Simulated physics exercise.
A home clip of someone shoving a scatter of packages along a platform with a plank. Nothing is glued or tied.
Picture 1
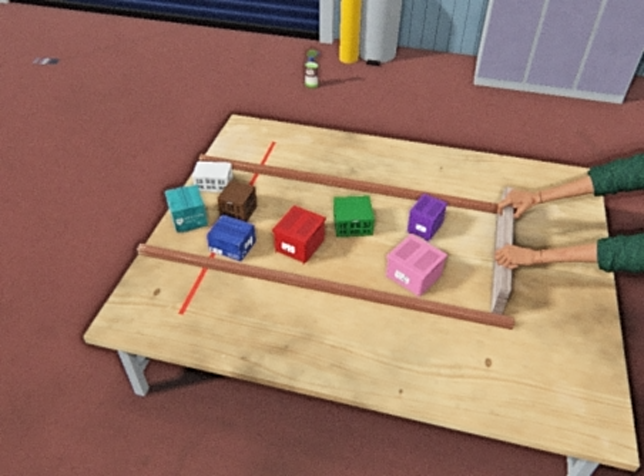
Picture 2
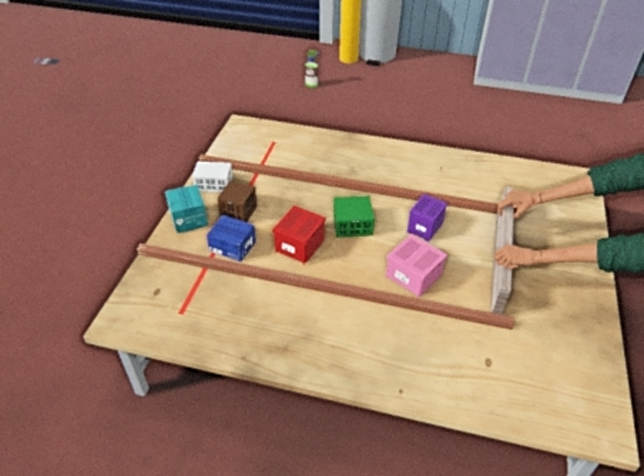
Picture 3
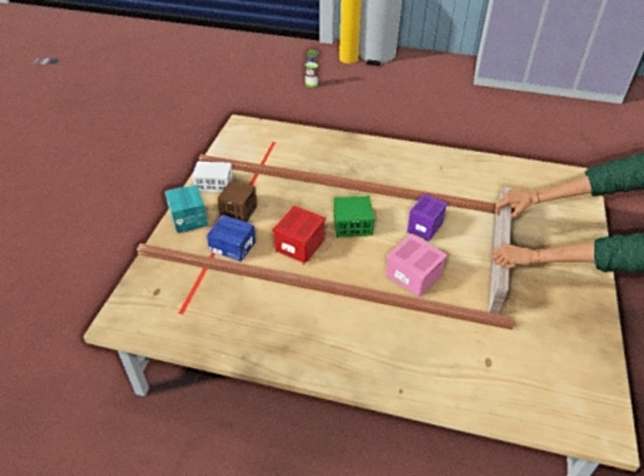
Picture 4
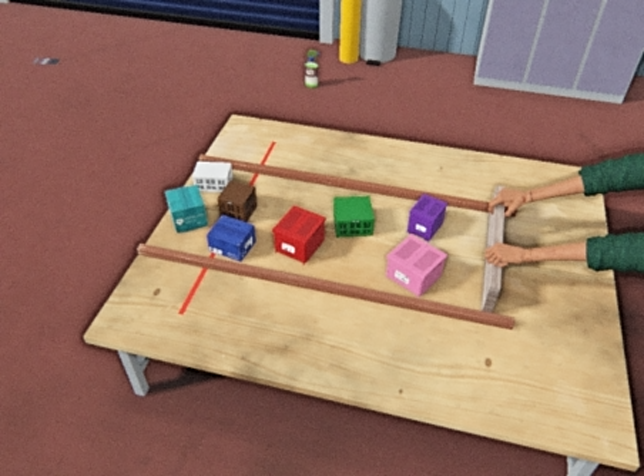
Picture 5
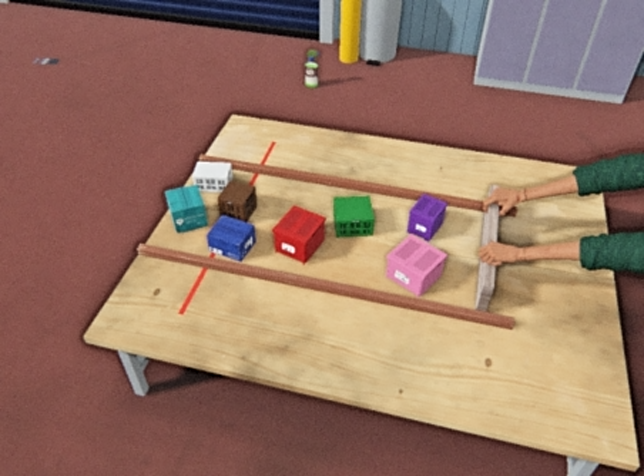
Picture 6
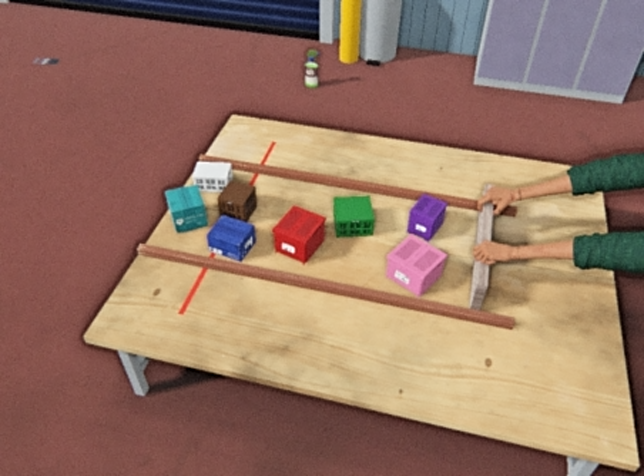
The clip shows two hands in green sleeves sliding a plank slightly leftward between two rails on a wooden table, while eight colourful crates and boxes, some near a red line, stay still and untouched.
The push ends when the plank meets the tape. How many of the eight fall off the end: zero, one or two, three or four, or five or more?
In the end the number that fall off is three or four.
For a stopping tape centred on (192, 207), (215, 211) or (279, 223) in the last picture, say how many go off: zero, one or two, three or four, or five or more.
One after another: More than four; either three or four; none at all.
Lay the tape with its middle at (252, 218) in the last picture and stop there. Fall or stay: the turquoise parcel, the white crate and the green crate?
The turquoise parcel comes down, the white crate survives, the green crate does not fall.
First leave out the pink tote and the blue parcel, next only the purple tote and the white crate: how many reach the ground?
2 in the first case, 1 in the second.
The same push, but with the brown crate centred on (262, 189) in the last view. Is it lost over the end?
The brown crate drops off.
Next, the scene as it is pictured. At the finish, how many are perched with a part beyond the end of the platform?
That would be 2.
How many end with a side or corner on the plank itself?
2 of them.
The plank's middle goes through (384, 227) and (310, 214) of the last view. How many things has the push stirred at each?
The counts are 3 and 6.
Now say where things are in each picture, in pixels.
The first picture shows turquoise parcel (187, 209); white crate (213, 177); brown crate (238, 202); plank (503, 249); tape (235, 215).
The second picture shows white crate (213, 177); pink tote (415, 266).
The third picture shows brown crate (238, 202); red tote (300, 235).
The fourth picture shows turquoise parcel (187, 209); purple tote (427, 218).
The fifth picture shows white crate (213, 177); blue parcel (232, 238).
The sixth picture shows turquoise parcel (187, 209); white crate (213, 177); brown crate (238, 202); plank (482, 245); tape (235, 215).
A little later, none off yet; turquoise parcel at rest near (187, 209); white crate at rest near (213, 177); brown crate at rest near (238, 202).
When it is over, the number that fall off is three or four; down, brown crate, white crate and turquoise parcel.
